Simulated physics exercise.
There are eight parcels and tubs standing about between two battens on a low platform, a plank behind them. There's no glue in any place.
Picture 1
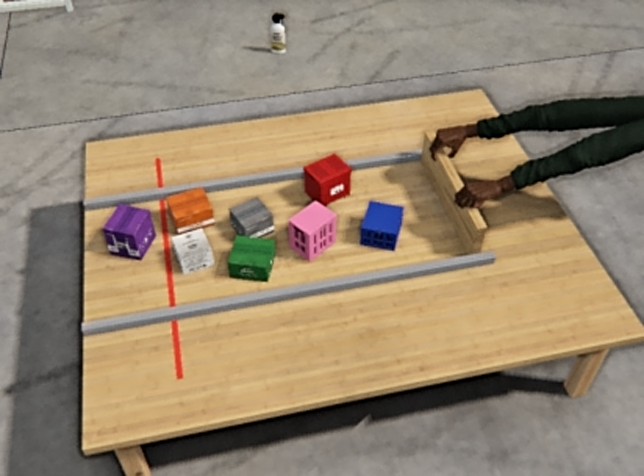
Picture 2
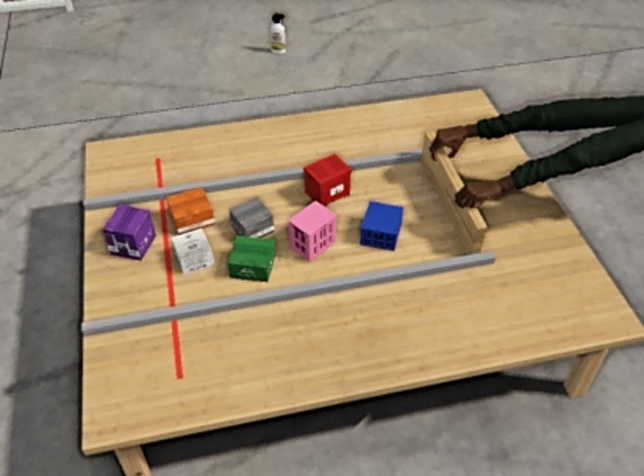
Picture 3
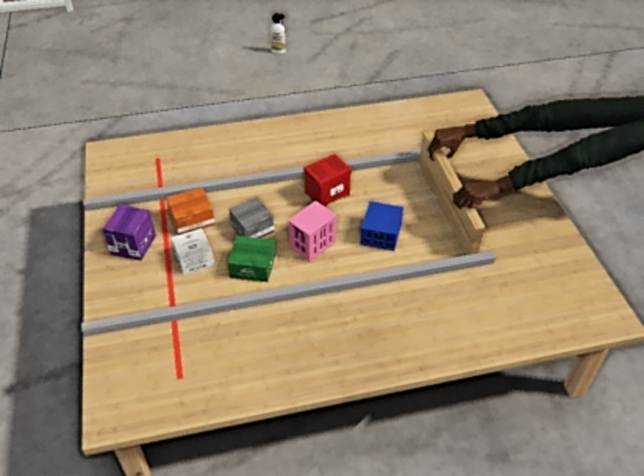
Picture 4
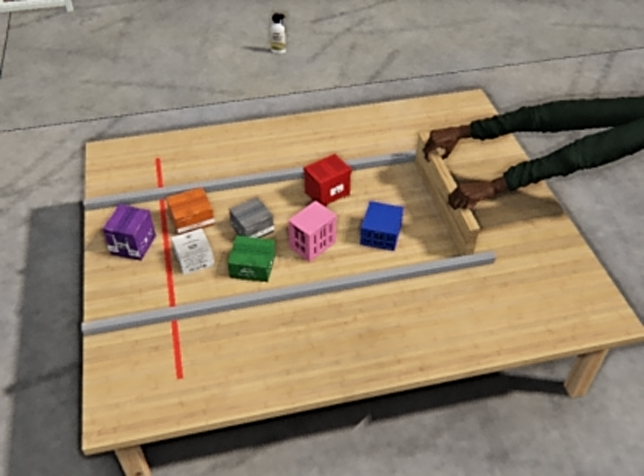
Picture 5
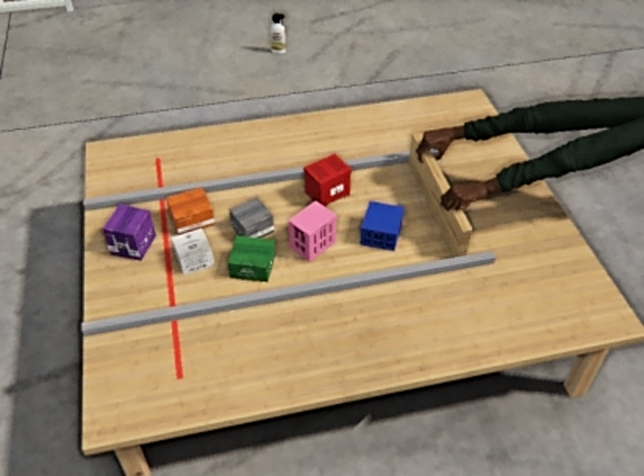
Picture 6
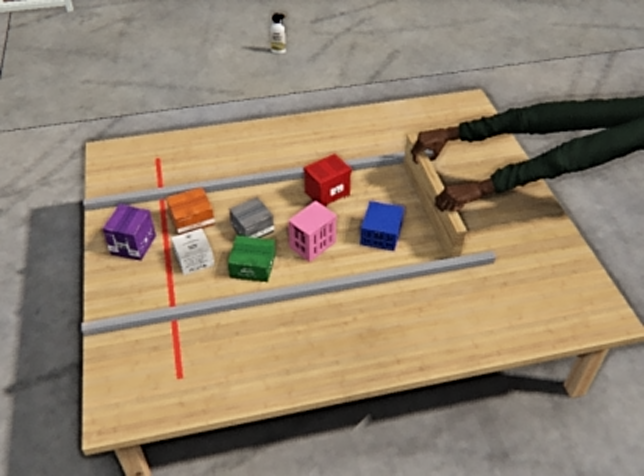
The clip opens on eight colored boxes and crates spread between two gray rails on a wooden platform, with a red line crossing near the left end. Two hands at the right hold a plank upright, barely moving at first, then slide it slowly a short way left while the boxes stay still.
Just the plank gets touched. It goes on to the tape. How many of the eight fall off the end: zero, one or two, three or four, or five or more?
It will most likely knock one or two off.
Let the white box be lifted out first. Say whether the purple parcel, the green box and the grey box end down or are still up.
Here's how it goes: The purple parcel is gone, the green box hangs on, and the grey box hangs on.
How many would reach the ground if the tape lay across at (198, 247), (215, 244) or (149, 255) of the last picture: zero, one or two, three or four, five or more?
In that order: None at all; zero; 1 or 2.
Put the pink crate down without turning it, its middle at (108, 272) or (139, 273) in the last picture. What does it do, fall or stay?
Well, it tips off the first time and tips off the second time.
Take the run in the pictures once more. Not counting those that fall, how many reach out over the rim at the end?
That comes to 1 of them.
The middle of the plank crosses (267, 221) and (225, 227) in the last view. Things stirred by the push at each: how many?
One spot: 6. Other spot: 8.
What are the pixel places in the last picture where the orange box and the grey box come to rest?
Final centres, in order: Near (103, 229), near (148, 232).
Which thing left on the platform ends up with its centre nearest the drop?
The orange box winds up nearest.
Soon after, none off yet; purple parcel at rest near (130, 233); white box at rest near (193, 252); orange box at rest near (191, 211).
In the end, the number that fall off is one or two; gone, white box and purple parcel.
